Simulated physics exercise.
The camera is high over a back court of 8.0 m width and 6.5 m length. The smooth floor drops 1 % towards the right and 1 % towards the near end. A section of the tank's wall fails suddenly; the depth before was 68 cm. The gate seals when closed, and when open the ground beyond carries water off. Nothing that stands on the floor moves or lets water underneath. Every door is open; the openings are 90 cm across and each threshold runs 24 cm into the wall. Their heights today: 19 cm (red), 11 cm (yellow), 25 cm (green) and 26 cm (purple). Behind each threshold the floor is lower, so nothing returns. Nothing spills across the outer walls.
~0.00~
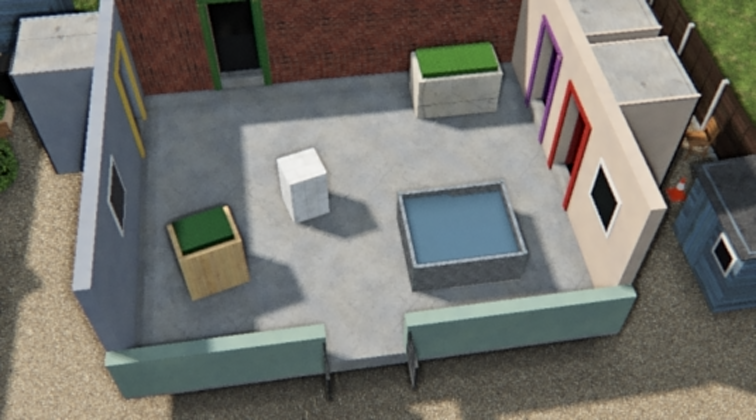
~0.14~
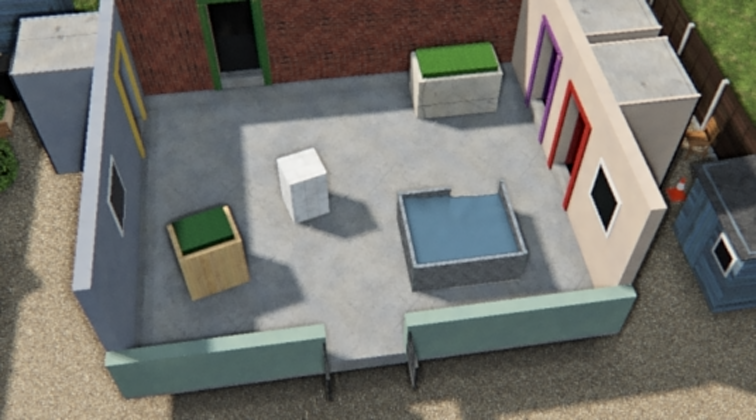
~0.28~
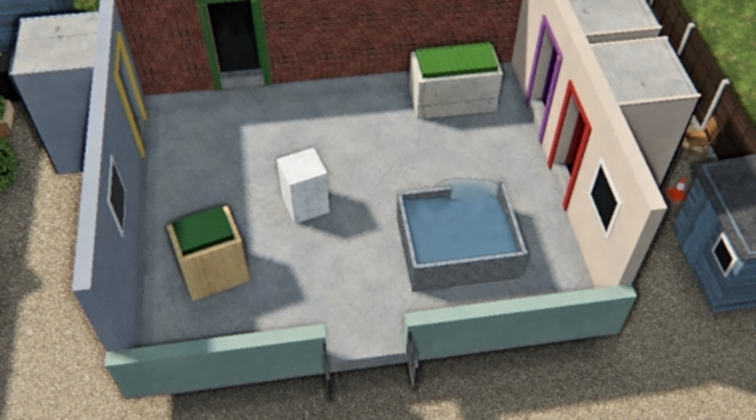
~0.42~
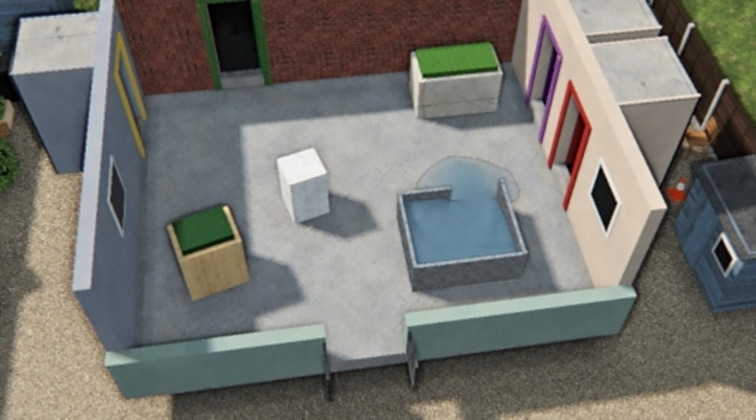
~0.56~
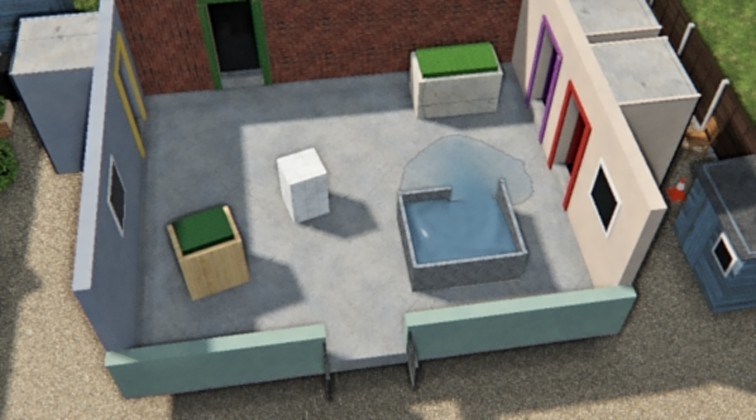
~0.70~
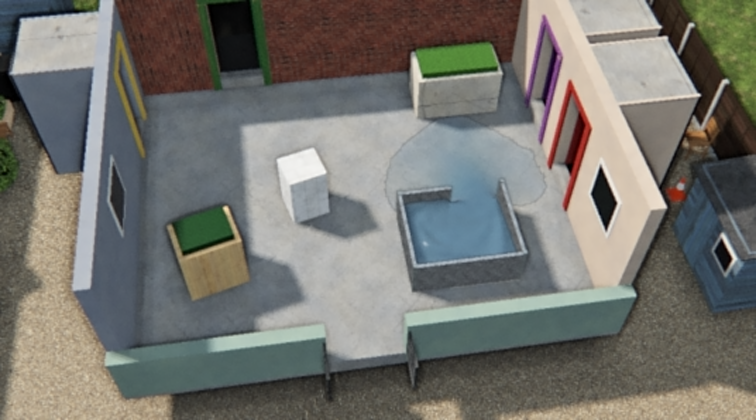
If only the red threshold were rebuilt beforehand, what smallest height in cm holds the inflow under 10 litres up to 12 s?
At least 7 cm or so.
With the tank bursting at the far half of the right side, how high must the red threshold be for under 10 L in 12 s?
Then roughly 32 cm.
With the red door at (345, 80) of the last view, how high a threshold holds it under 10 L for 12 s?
Roughly 8.5 cm.
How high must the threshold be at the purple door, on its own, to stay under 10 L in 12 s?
Roughly 25 cm at purple.
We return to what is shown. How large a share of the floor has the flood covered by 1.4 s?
Some 15 per cent of it.
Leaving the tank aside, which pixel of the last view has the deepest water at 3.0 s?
At about (503, 68).
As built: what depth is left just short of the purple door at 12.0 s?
Roughly 6.0 cm deep.
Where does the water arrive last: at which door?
It is the yellow one.
After 1.4 s water covers 15 % of the floor, deepest (32 cm) near (475, 203); 3 cm at the red door, 0 litres in over its 19 cm threshold.
After 3.0 s water covers 30 % of the floor, deepest (26 cm) near (503, 68); 4 cm at the red door, 0 litres in over its 19 cm threshold.
After 12.0 s water covers 95 % of the floor, deepest (10 cm) near (601, 314); 6 cm at the red door, 0 litres in over its 19 cm threshold.
At the red door as built, the water arrived by 1.2 s and peaked near 9 cm at 4.0 s.
Run again over the same 12 s with other heights there, 22 litres in over 5.5 cm, 7 litres over 7.5 cm. The limit of 10 litres is kept from about 7 cm up.
